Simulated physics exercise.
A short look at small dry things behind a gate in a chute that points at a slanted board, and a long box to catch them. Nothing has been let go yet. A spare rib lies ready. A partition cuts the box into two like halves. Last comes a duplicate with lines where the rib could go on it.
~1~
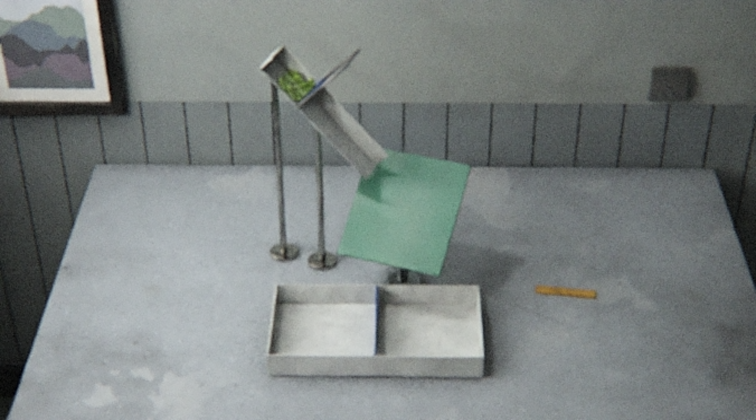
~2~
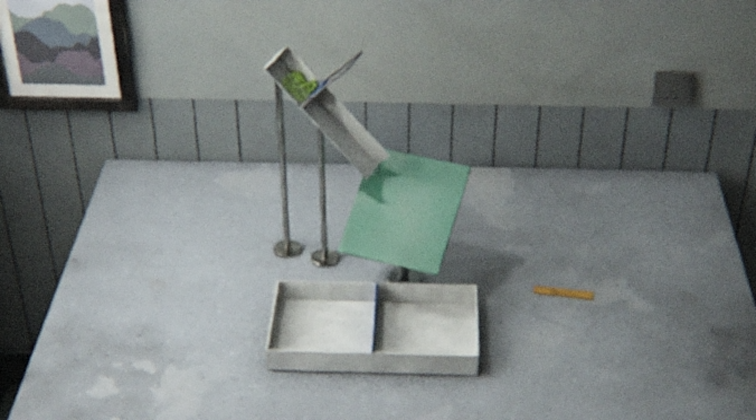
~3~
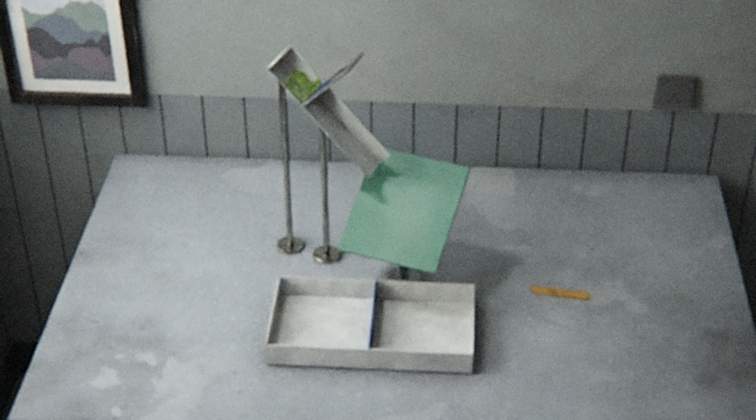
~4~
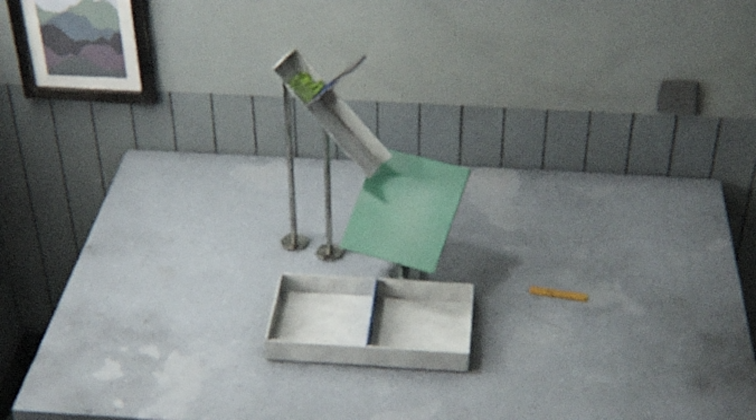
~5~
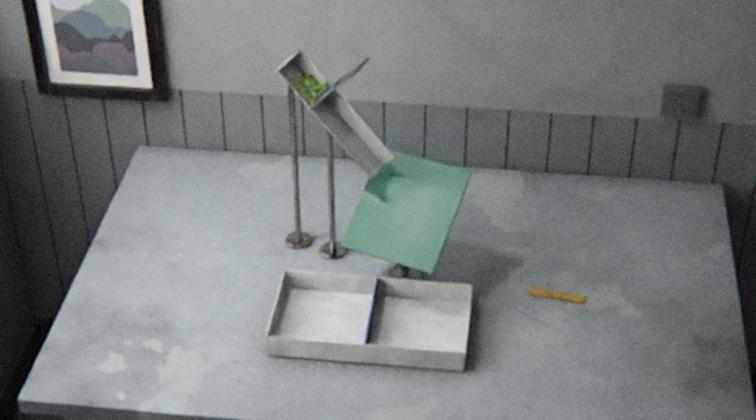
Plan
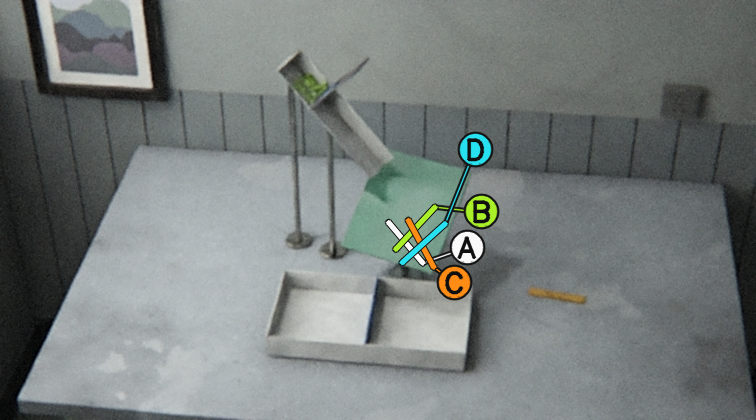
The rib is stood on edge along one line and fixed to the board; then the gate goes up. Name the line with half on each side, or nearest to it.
I would pick line D.
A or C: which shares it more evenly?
C.
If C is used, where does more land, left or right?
Right.
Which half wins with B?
Left.
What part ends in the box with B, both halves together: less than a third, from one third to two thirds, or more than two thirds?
It is more than two thirds.
On the marked copy, line A from (388, 222) to (422, 263); line B from (435, 207) to (395, 249); line C from (408, 220) to (433, 267); line D from (445, 223) to (402, 262).
With A, of what is caught, a stray few in the left half, nearly all in the right.
With B, of what is caught, nearly all in the left half, a small part in the right.
With C, of what is caught, a small part in the left half, most in the right.
With D, of what is caught, about half in the left half, about half in the right.
